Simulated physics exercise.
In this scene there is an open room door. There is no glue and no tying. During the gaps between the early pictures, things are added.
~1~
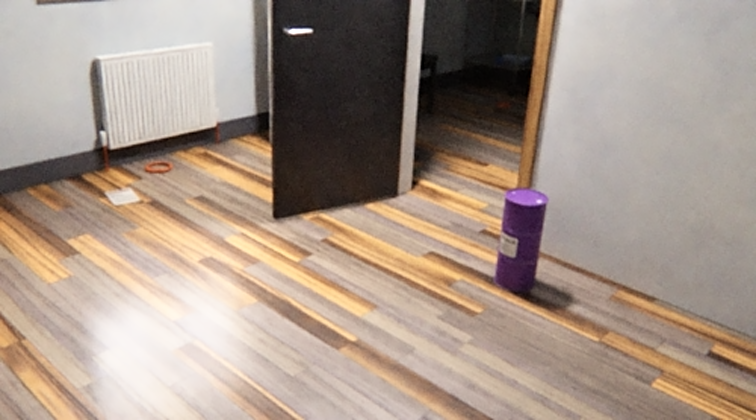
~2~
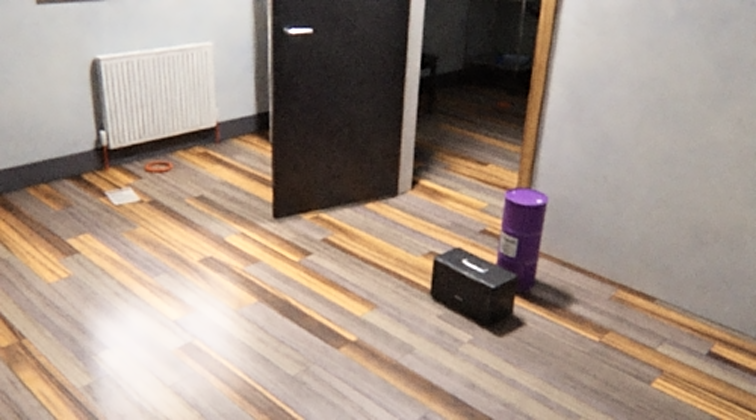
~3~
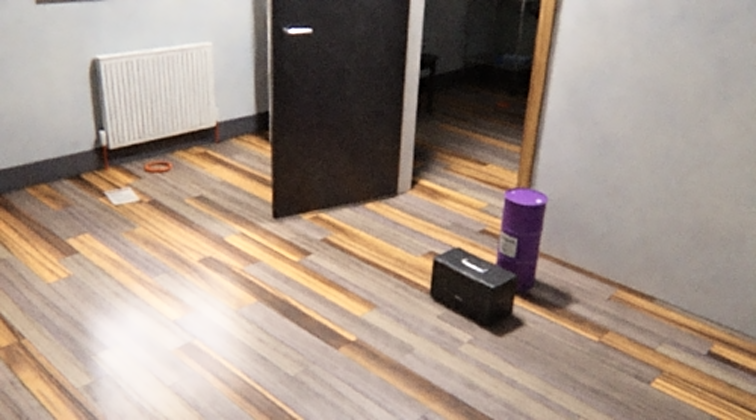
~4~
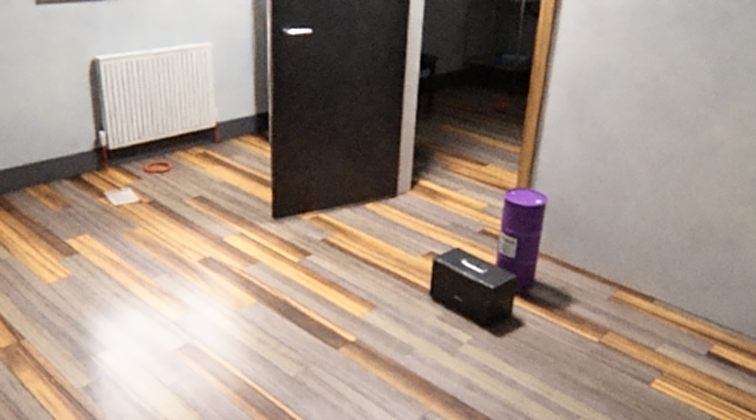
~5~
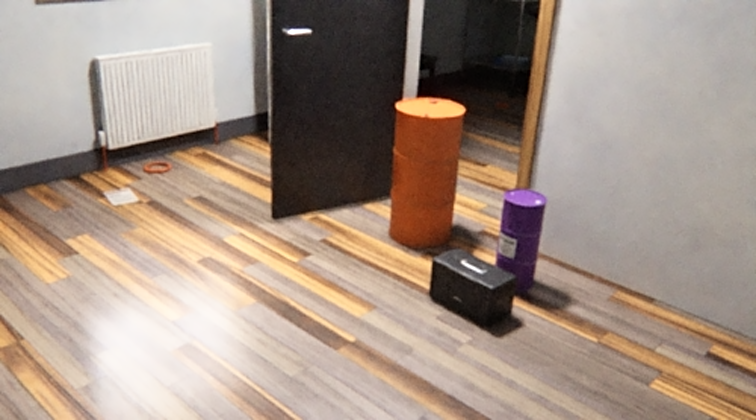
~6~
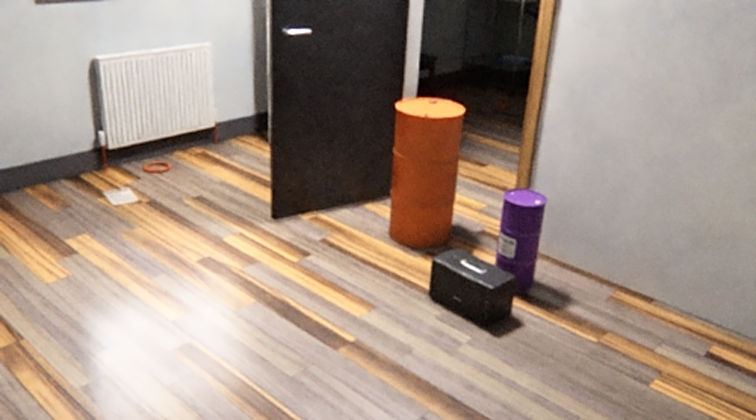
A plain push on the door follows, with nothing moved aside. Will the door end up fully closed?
No.
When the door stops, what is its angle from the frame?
Near 50° open.
Then, 0.50 s past the last view, open by 90°.
Then, 0.80 s past the last view, open by 72°.
Then, 1.10 s past the last view, open by 53°.
Finally, open by 51°; all 3 still in place. Final places as the last picture's camera would see them, orange drum near (430, 173).
